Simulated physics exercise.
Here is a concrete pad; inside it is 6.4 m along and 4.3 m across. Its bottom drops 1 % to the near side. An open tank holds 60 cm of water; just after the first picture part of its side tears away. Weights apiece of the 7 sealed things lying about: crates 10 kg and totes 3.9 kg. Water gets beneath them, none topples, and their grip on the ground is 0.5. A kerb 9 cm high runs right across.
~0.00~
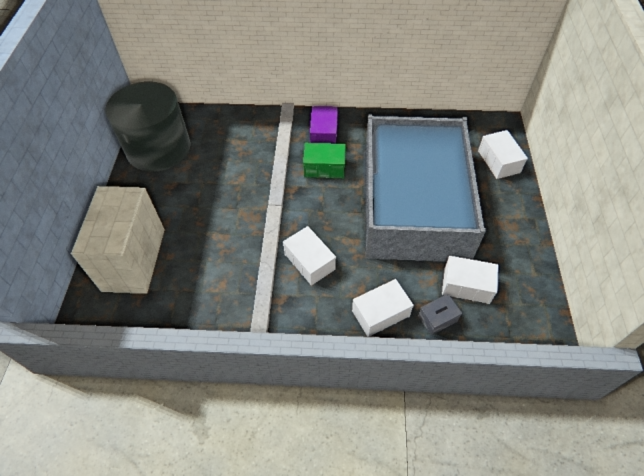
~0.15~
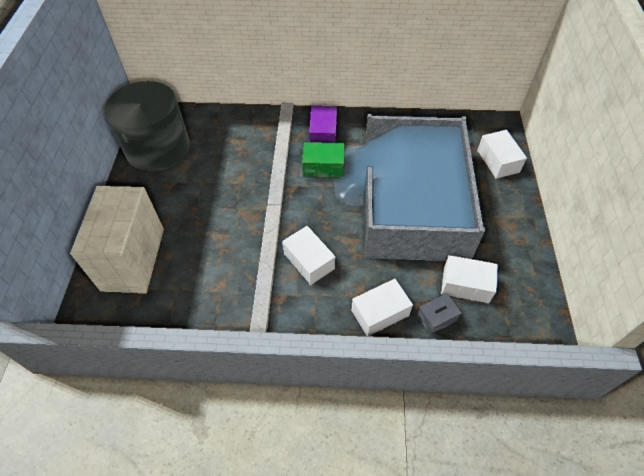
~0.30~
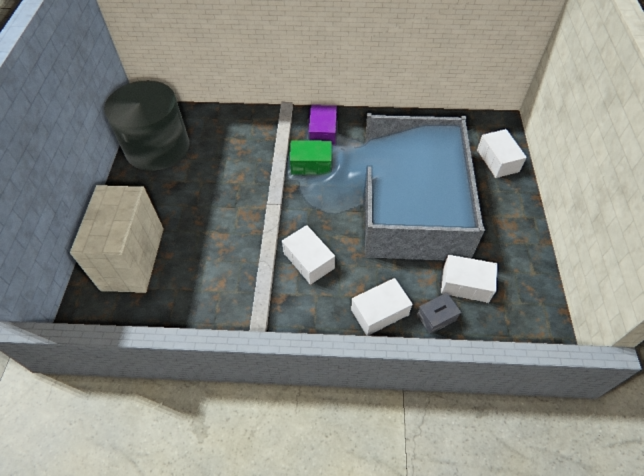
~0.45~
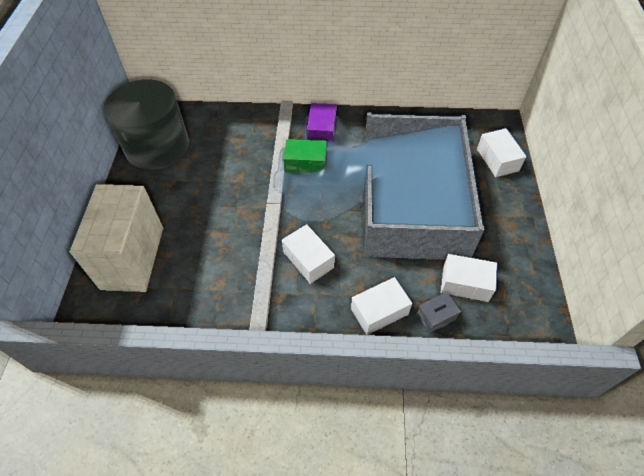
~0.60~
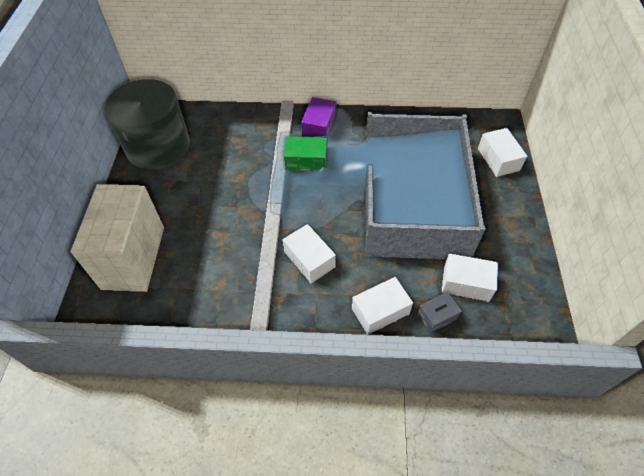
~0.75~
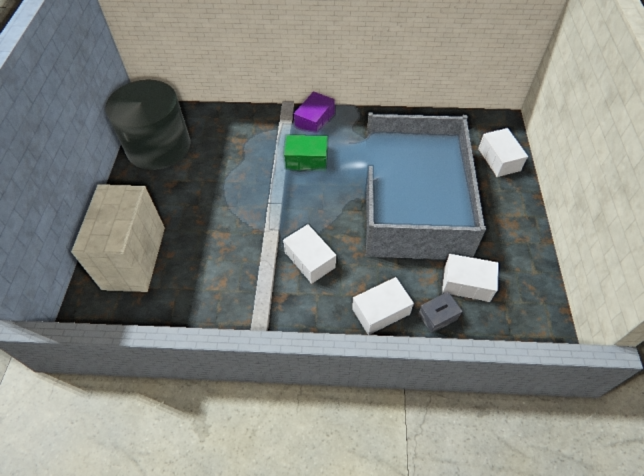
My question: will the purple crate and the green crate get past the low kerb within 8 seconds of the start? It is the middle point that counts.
Purple crate is held back; green crate gets past.
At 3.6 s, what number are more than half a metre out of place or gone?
2 of them.
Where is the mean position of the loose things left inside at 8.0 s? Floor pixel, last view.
At about (407, 241).
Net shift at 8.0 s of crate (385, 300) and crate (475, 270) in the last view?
In that order: 60 cm, 0 cm.
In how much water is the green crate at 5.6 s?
About 5 cm.
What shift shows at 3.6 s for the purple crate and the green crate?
About 60 and 250 cm.
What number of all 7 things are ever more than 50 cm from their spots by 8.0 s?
4 of them.
After 1.6 s the purple crate is near (313, 99), 0.3 m from its start, aground; the green crate is near (267, 145), 0.8 m from its start, aground; 1 of 7 are over the mark; 0 afloat.
After 3.6 s the purple crate is near (365, 116), 0.6 m from its start, aground; the green crate is near (157, 181), 2.4 m from its start, afloat; 1 of 7 are over the mark; 1 afloat.
After 5.6 s the purple crate is near (394, 118), 1.1 m from its start, aground; the green crate is near (148, 196), 2.6 m from its start, afloat; 1 of 7 are over the mark; 2 afloat.
After 8.0 s the purple crate is near (483, 112), 2.5 m from its start, afloat; the green crate is near (119, 189), 2.9 m from its start, afloat; 1 of 7 are over the mark; 4 afloat.
